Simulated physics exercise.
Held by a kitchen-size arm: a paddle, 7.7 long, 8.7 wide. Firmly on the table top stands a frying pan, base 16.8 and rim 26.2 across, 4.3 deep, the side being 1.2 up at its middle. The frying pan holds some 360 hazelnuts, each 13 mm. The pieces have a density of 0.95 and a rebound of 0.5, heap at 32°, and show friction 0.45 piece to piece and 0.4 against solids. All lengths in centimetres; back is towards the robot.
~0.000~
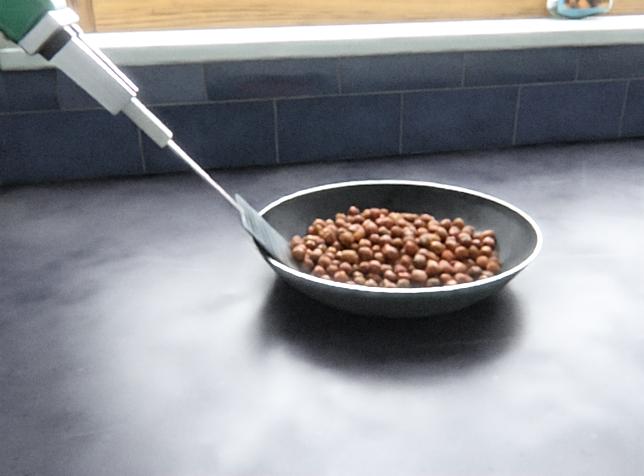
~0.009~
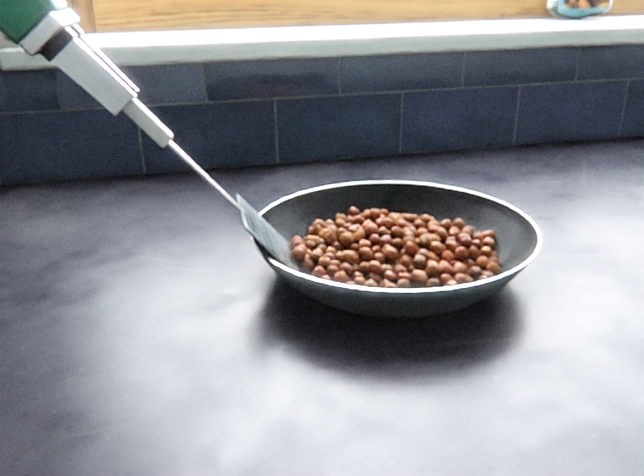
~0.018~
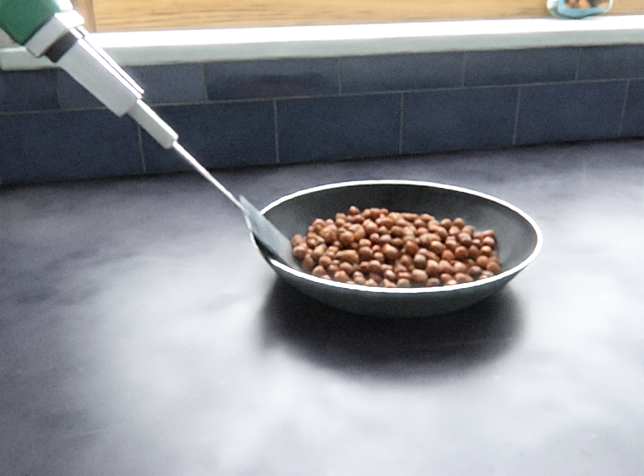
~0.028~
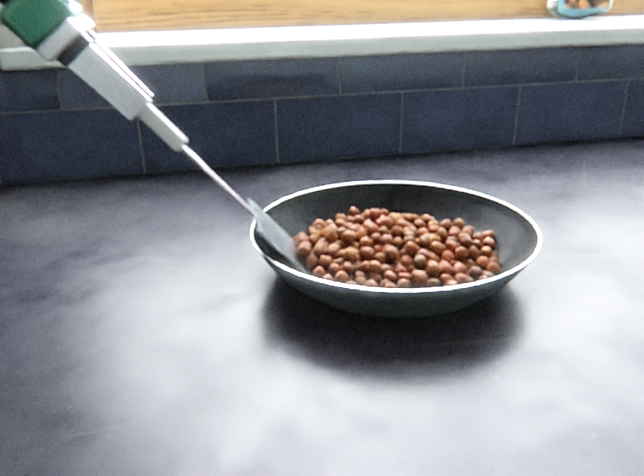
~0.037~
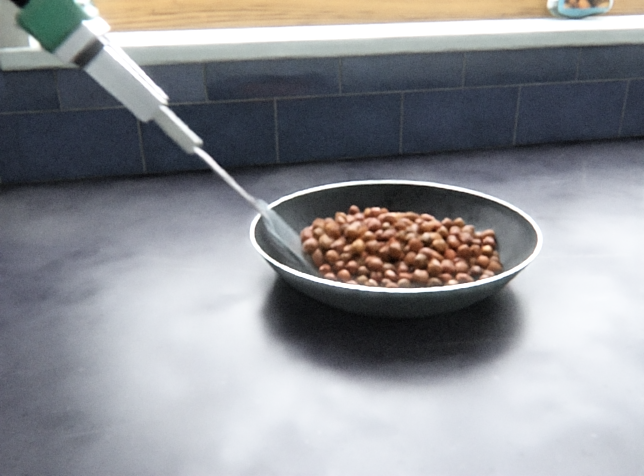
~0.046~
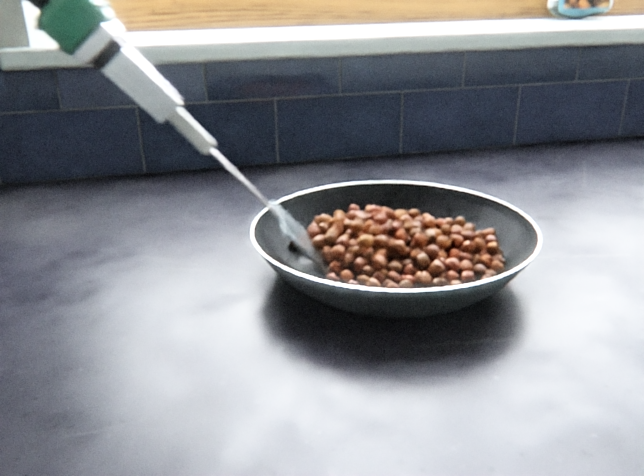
On a dark counter by a tiled wall, a robotic arm holds a flat paddle inside the left edge of a frying pan of hazelnuts, then slides it slowly rightward, pushing the nearest nuts a little way across.
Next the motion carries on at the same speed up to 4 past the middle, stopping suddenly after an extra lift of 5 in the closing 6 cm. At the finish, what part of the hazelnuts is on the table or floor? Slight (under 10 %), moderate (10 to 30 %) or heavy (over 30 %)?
Moderate.
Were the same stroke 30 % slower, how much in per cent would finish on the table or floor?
Estimate: Near 10 %.
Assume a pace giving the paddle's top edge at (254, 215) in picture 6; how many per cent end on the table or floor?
0 %.
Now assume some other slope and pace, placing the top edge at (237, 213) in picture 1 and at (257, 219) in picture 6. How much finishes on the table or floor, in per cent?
It comes to something like 0 %, give or take.
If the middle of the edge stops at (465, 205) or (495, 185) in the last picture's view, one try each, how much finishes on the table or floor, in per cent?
About 20 and 40 per cent.
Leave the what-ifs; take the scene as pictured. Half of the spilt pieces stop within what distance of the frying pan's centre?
The answer is around 68 cm.
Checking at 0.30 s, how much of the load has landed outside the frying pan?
Some 10 per cent.
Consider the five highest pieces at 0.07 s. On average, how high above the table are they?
Estimated height above table: Approx. 6 cm.
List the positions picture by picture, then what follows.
The first picture shows paddle top edge at (240, 210), sloping 50°; upper third of the load around (387, 243), from x 295 to 495, top at y 215; 362 in the frying pan.
The second picture shows paddle top edge at (241, 210), sloping 50°; upper third of the load around (387, 243), from x 295 to 495, top at y 215.
The third picture shows paddle top edge at (244, 211), sloping 50°; upper third of the load around (387, 243), from x 295 to 495, top at y 215.
The fourth picture shows paddle top edge at (253, 213), sloping 50°; upper third of the load around (382, 243), from x 295 to 495, top at y 215.
The fifth picture shows paddle top edge at (265, 215), sloping 50°; upper third of the load around (379, 242), from x 295 to 495, top at y 215.
The sixth picture shows paddle top edge at (278, 215), sloping 50°; upper third of the load around (385, 238), from x 295 to 500, top at y 210; 362 in the frying pan.
After 0.07 s, sloping 50°, highest piece 6 above the table; 362 in the frying pan.
After 0.09 s, sloping 50°, highest piece 7 above the table; 362 in the frying pan.
After 0.30 s, sloping 50°, highest piece 12 above the table; 311 in the frying pan, 29 on the table or floor, 22 on the blade or in flight.
After 1.35 s, sloping 50°, highest piece 4 above the table; 311 in the frying pan, 51 on the table or floor.
At rest, 311 in the frying pan, 51 on the table or floor. That is 14 % on the table or floor.
